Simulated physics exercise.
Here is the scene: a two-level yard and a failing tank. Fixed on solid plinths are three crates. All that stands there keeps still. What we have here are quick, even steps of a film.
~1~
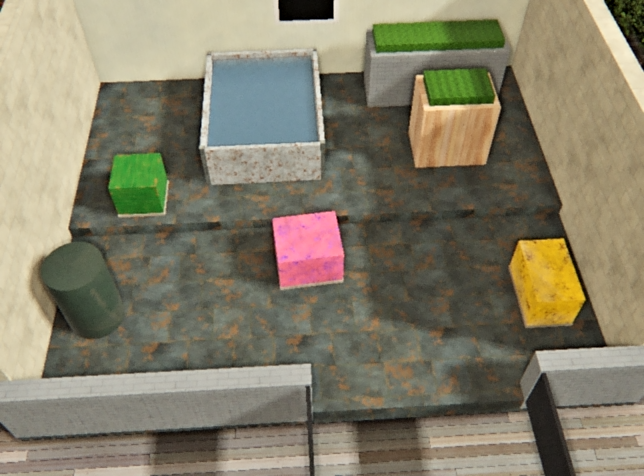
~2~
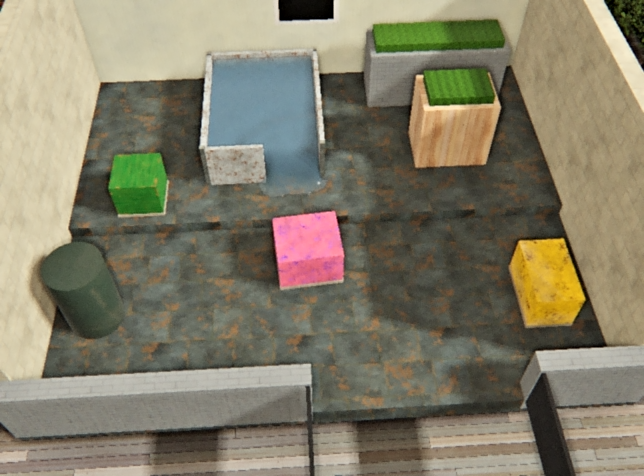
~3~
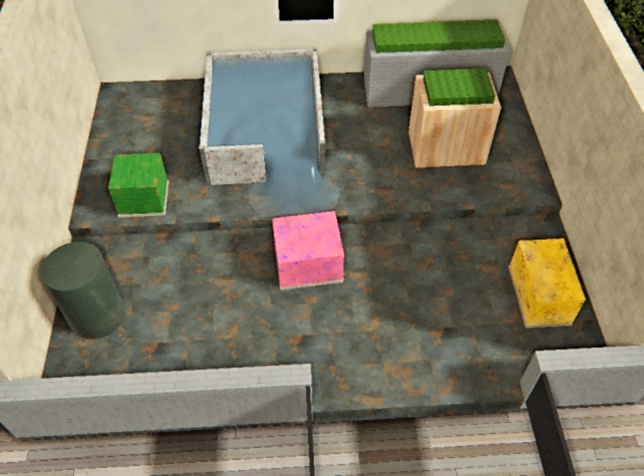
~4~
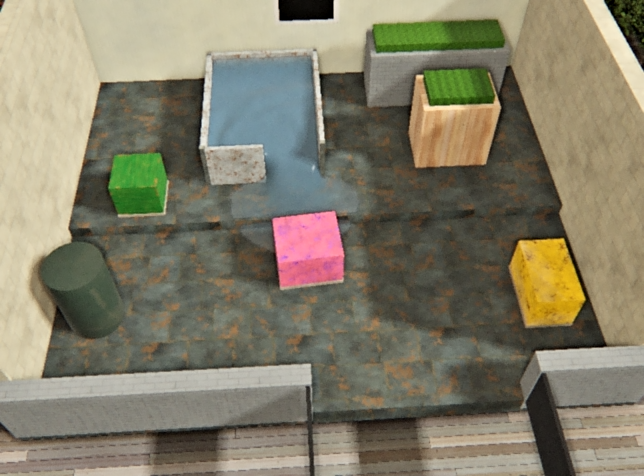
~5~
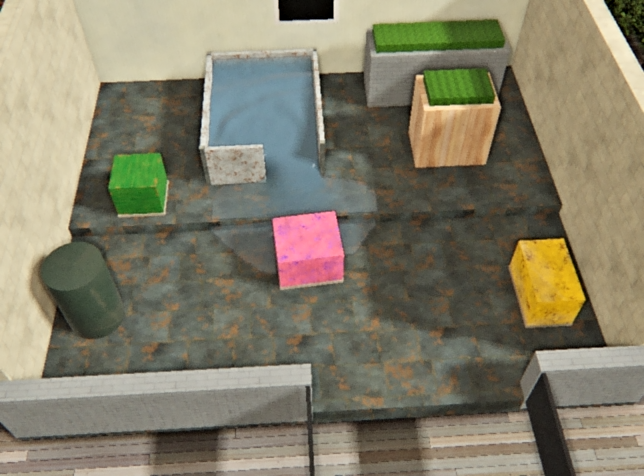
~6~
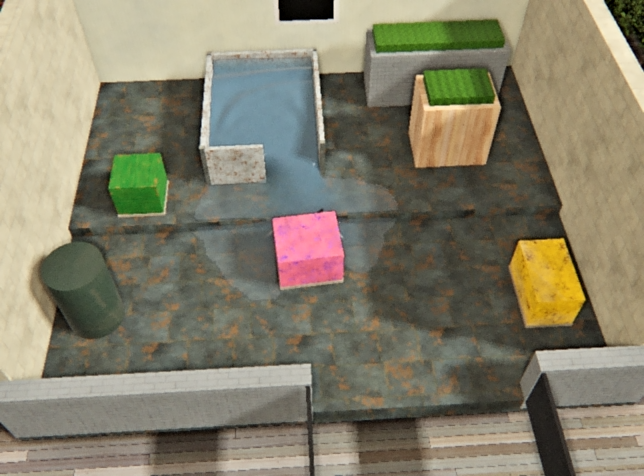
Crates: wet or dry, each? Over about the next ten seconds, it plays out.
I expect the pink crate to be touched by the water, I expect the green crate to stay untouched, I expect the yellow crate to be touched by the water.
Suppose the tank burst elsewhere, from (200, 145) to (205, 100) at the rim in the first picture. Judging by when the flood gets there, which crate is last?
The yellow-painted one.
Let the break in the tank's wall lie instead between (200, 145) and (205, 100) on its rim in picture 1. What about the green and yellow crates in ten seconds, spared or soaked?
My reading: The green crate ends up wet, the yellow crate is wetted.
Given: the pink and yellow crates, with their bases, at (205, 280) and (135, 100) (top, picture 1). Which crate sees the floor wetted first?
I'd say the pink-painted one comes first.
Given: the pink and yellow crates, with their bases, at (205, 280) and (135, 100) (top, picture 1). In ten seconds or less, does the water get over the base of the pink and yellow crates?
Ten seconds on, the pink crate has been flooded, but the yellow crate is still clear.
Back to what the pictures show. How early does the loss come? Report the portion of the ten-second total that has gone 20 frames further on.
Near 15 in a hundred.
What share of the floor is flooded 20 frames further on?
Estimate: Near 45 %.
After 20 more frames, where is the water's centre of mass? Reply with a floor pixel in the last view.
I reckon somewhere around (282, 210).
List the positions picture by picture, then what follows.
The tank at (263, 100) is whole and still, in the first frame.
The front is at (264, 186), out from the gap at (293, 168), in the second frame.
Water pours out at (293, 169) and has run to (268, 217), in the third frame.
Water pours out at (293, 170) and has run to (270, 246), in the fourth frame.
Water pours out at (293, 169) and has run to (265, 267), in the fifth frame.
The front is at (257, 290), out from the gap at (293, 169), in the sixth frame.
A moment on, water covers 20 % of the floor; the pink crate water round its plinth, the green crate water round its plinth, the yellow crate not reached.
Next, water covers 45 % of the floor; the pink crate water round its plinth, the green crate water round its plinth, the yellow crate water round its plinth.
Then, water covers 45 % of the floor; the pink crate water round its plinth, the green crate water round its plinth, the yellow crate water round its plinth.
Later, water covers 55 % of the floor; the pink crate water round its plinth, the green crate water round its plinth, the yellow crate water round its plinth.
In the end, water covers 55 % of the floor; the pink crate was topped, the green crate stayed above the water, the yellow crate was topped.
